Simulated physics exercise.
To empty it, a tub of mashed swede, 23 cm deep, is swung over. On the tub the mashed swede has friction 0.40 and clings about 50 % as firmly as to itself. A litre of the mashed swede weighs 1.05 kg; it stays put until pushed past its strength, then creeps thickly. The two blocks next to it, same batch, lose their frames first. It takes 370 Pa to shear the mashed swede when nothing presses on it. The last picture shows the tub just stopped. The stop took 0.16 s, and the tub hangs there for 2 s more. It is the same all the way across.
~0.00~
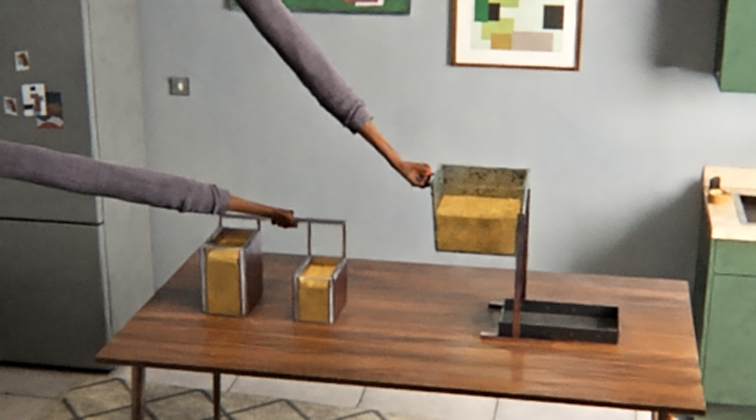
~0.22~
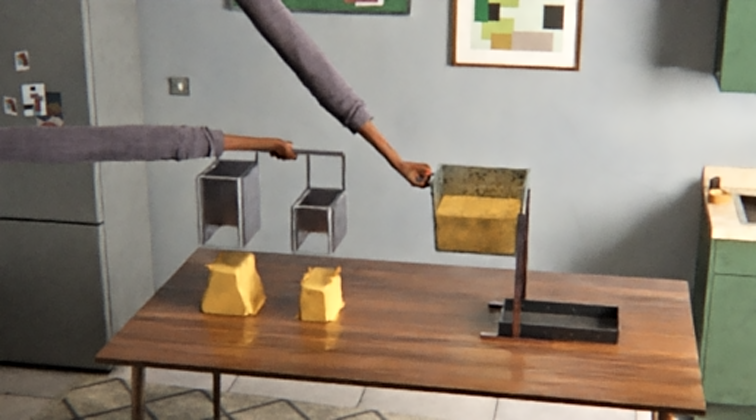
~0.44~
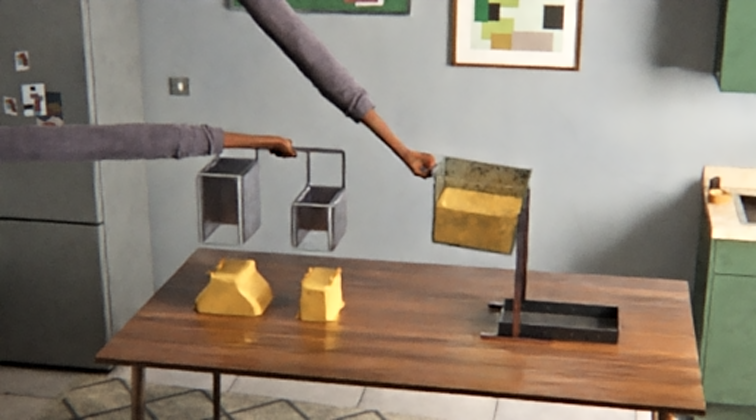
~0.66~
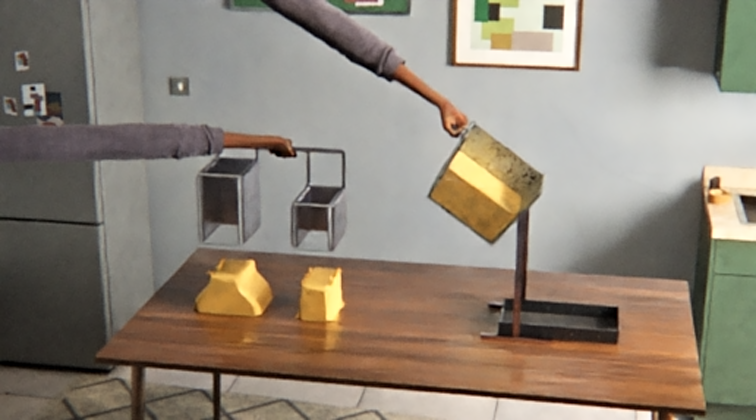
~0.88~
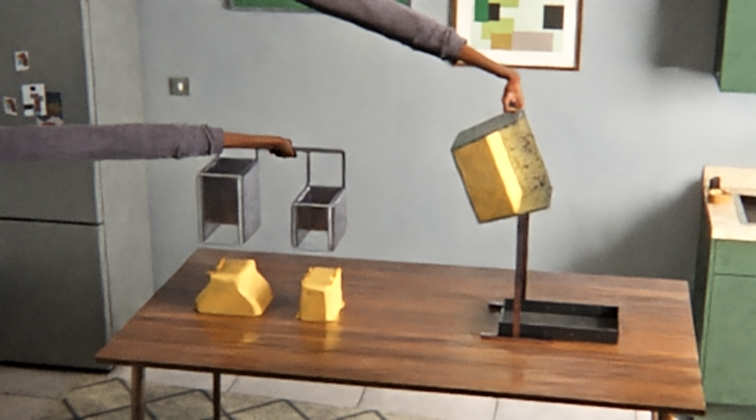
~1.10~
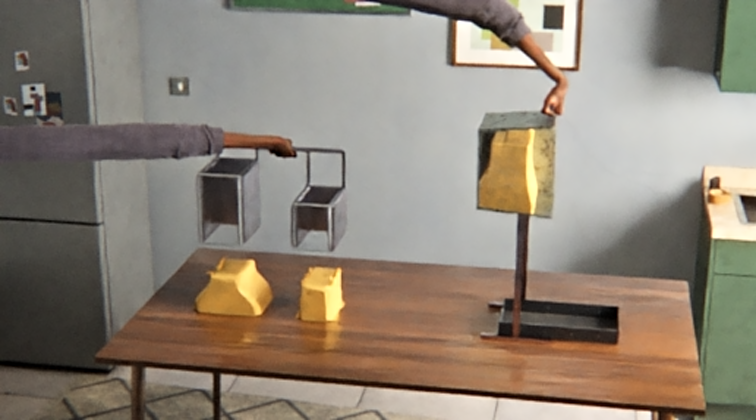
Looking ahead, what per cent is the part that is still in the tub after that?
It comes to some 54 %.
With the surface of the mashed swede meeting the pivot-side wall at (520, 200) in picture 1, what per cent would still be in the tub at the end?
In that case some 35 per cent.
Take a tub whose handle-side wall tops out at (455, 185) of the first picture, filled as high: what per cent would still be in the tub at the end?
Then about 100 %.
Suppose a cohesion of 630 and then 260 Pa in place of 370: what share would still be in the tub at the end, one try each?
In turn about 75 %, 45 %.
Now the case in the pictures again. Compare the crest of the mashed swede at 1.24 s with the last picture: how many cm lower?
Roughly 6 cm.
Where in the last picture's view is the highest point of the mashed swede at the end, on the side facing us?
Around (502, 184).
By 1.24 s, the tub is at 89 degrees and holds 96 %.
By 1.41 s, the tub is at 89 degrees and holds 66 %.
By 1.58 s, the tub is at 89 degrees and holds 54 %.
By 1.75 s, the tub is at 89 degrees and holds 54 %.
By 3.10 s, at the end, the tub is at 89 degrees and holds 54 %.
